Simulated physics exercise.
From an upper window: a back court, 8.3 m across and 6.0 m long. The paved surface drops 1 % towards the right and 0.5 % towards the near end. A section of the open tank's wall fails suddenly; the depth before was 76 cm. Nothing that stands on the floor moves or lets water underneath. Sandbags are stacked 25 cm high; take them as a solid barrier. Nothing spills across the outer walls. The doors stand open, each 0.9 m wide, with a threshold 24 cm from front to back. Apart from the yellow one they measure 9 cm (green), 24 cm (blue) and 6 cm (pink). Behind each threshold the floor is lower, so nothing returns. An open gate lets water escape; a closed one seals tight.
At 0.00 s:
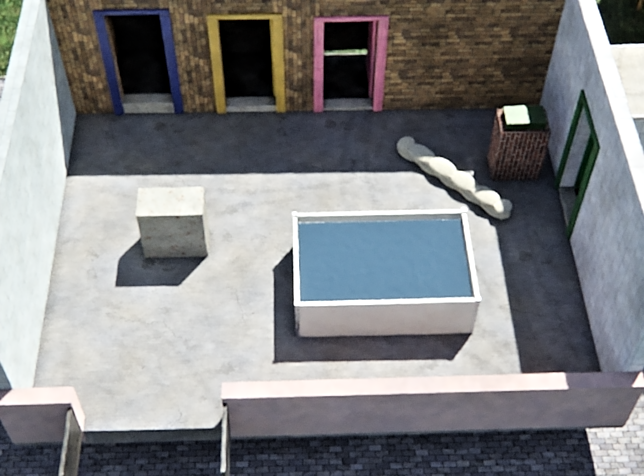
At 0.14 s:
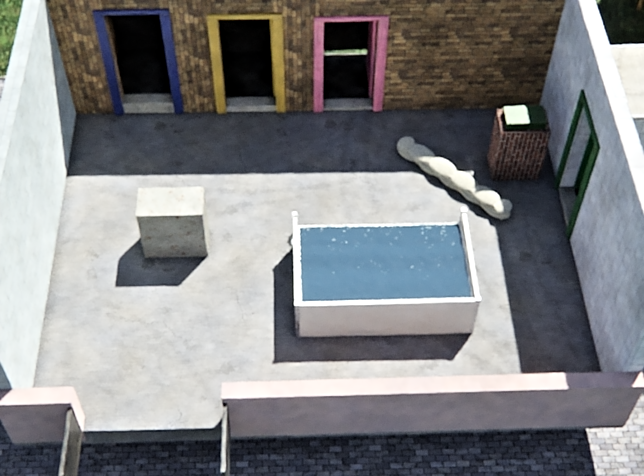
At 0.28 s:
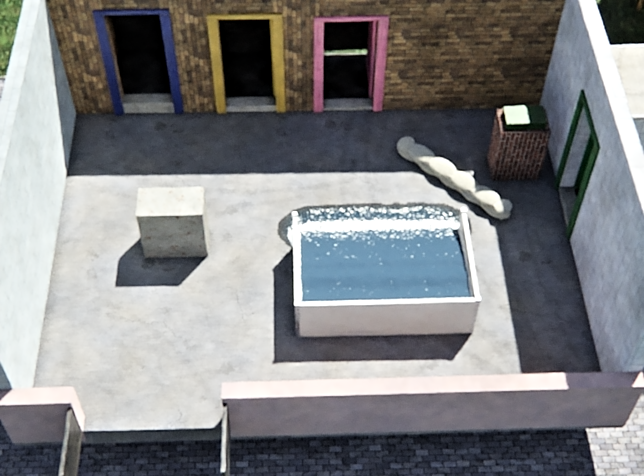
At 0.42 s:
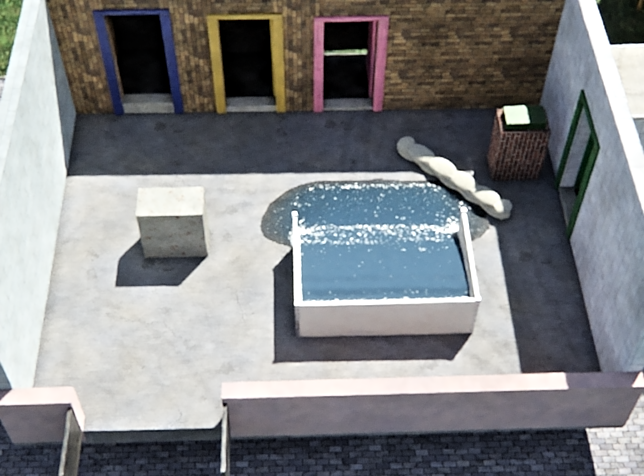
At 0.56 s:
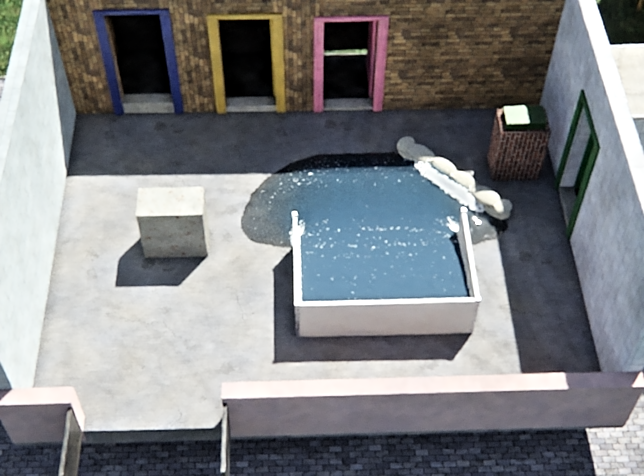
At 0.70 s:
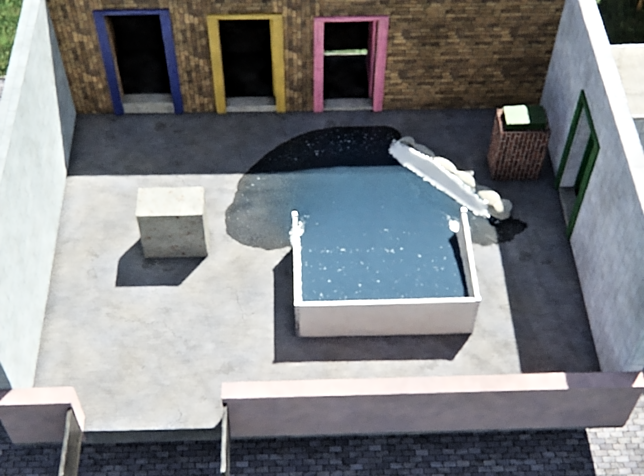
Open tank of water in a walled court giving way on its far side, water spreading across paving and around pale sandbags.
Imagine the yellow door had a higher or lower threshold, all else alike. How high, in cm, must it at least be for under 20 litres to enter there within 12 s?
Close to 18 cm is just enough.
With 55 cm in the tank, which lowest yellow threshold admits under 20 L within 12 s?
Some 12.0 cm.
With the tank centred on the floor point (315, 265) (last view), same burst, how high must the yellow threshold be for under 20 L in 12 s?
Some 32 cm.
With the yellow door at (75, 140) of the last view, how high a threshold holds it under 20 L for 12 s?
Roughly 17 cm.
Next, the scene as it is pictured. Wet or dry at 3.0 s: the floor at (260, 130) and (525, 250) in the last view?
In turn: Flooded, wet.
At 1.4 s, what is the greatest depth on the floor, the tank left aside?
Up to some 40 cm.
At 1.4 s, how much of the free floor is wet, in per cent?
About 30 per cent.
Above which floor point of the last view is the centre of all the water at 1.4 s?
Around (372, 220).
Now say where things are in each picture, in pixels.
The first frame shows still water, 76 cm deep, in the open tank at (383, 259); the yellow door at (248, 70) is dry.
In the second frame, water pours out on the far side and has run 0.3 m, to a hidden place; about 10 cm deep outside, 76 cm at the back.
In the third frame, the front is at (415, 206), 0.8 m from the gap on the far side; 2.0 m2 of floor is wet, 74 cm left at the back.
In the fourth frame, the gap is on the far side, the front 1.3 m out at (313, 186); the back of the open tank holds 66 cm.
In the fifth frame, the gap is on the far side, the front 1.9 m out at (315, 160); the back of the open tank holds 65 cm.
In the sixth frame, the gap is on the far side, the front 2.6 m out at (334, 131); the back of the open tank holds 61 cm; the yellow door at (248, 70), 3.7 m from the gap, is still 1.1 m from the nearest water.
After 1.4 s water covers 30 % of the floor, deepest (40 cm) near (429, 179); 20 cm at the yellow door, 1 litre in over its 13 cm threshold.
After 3.0 s water covers 45 % of the floor, deepest (26 cm) near (320, 119); 18 cm at the yellow door, 44 litres in over its 13 cm threshold.
After 12.0 s water covers 95 % of the floor, deepest (10 cm) near (609, 403); 3 cm at the yellow door, 54 litres in over its 13 cm threshold.
At the yellow door as built, the water arrived by 1.1 s and peaked near 24 cm at 2.0 s.
Run again over the same 12 s with other heights there, 41 litres in over 14.5 cm, 9 litres over 20 cm. The limit of 20 litres is kept from about 18 cm up.
